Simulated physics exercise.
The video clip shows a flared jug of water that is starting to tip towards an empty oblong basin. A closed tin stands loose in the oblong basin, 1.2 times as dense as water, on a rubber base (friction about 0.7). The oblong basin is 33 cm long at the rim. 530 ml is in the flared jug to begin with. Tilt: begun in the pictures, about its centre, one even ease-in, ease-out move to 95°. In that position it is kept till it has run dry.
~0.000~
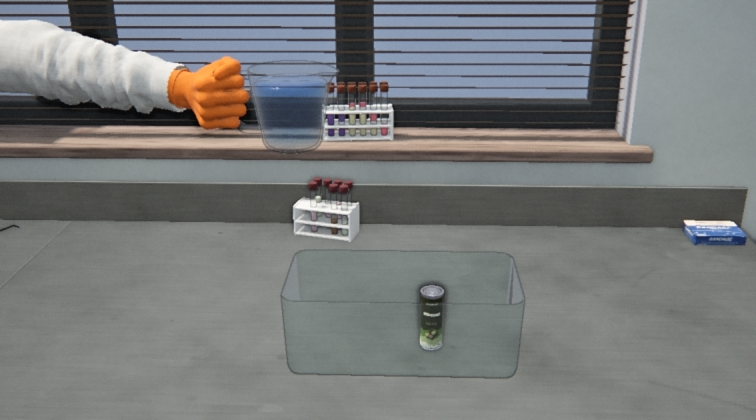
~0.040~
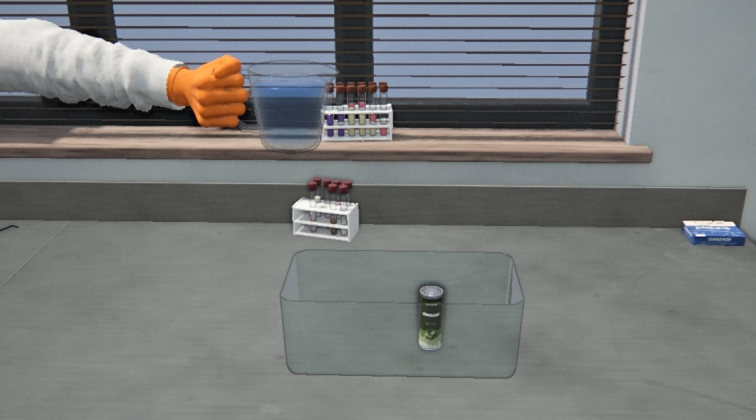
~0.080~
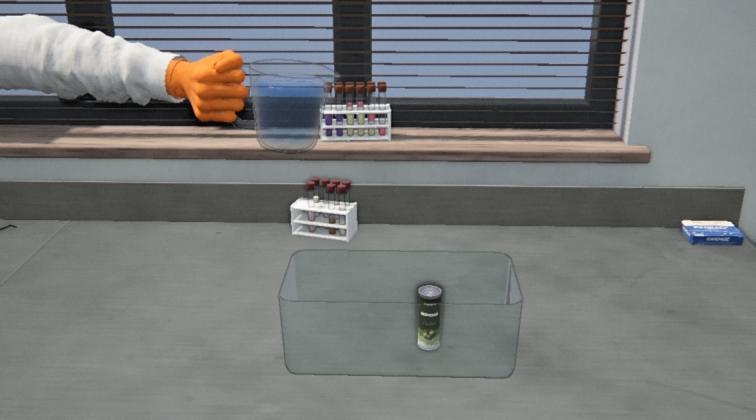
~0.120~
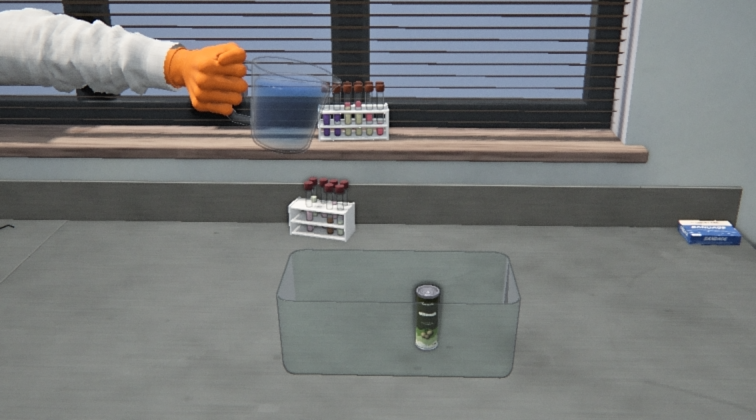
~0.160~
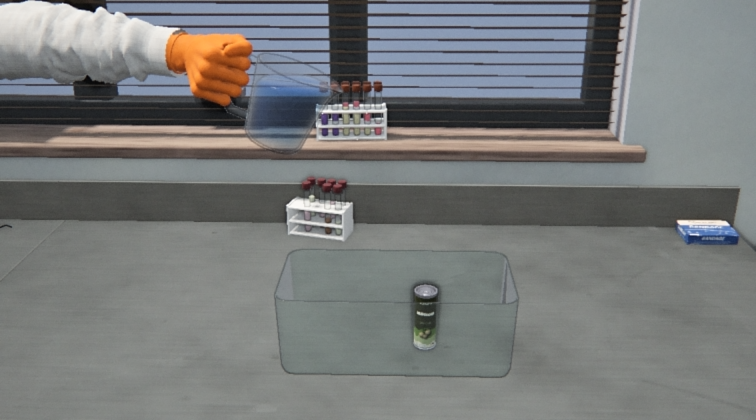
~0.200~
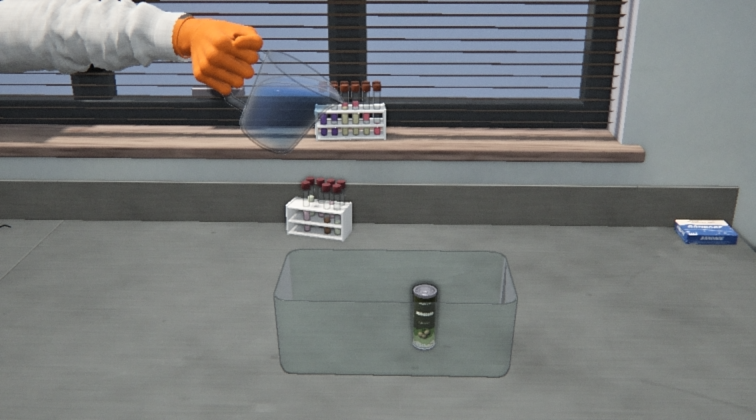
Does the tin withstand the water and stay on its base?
It pitches over.
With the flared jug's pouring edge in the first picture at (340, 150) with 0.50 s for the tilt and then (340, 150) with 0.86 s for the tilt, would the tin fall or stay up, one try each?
The tin stays vertical the first time and stays vertical the second time.
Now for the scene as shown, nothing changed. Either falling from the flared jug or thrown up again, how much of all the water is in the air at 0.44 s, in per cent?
At that moment, about 48 percent.
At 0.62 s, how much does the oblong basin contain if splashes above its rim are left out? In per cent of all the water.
Roughly 54 percent of it.
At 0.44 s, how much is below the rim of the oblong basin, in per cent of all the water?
About 3%.
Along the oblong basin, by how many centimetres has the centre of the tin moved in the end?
About 7.0 cm.
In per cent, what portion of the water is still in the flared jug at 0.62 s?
14 %.
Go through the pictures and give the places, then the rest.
In the first frame, tilt 0°; pouring edge (339, 70); surface from (254, 80) to (329, 80); the oblong basin's rim runs from (288, 275) to (518, 278); the tin's top is at (432, 294).
In the second frame, tilt 1°; pouring edge (339, 72); surface from (254, 79) to (328, 81).
In the third frame, tilt 6°; pouring edge (340, 75); surface from (254, 78) to (328, 82).
In the fourth frame, tilt 13°; pouring edge (342, 82); surface from (256, 77) to (330, 84).
In the fifth frame, tilt 22°; pouring edge (343, 91); surface from (256, 80) to (335, 87).
In the sixth frame, tilt 33°; pouring edge (345, 102); surface from (256, 85) to (338, 93).
Then, 0.44 s in, the tilt is 92° and 49 per cent is still to pour; the tin stands where it began.
Then, 0.62 s in, the tilt is 95° and 14 per cent is still to pour; the tin leans 12°.
Then, 0.80 s in, the tilt is 95° and 3 per cent is still to pour; the tin lies on its side.
Then, 1.00 s in, the tilt is 95° and 1 per cent is still to pour; the tin lies on its side.
Finally, the tin lies on its side.
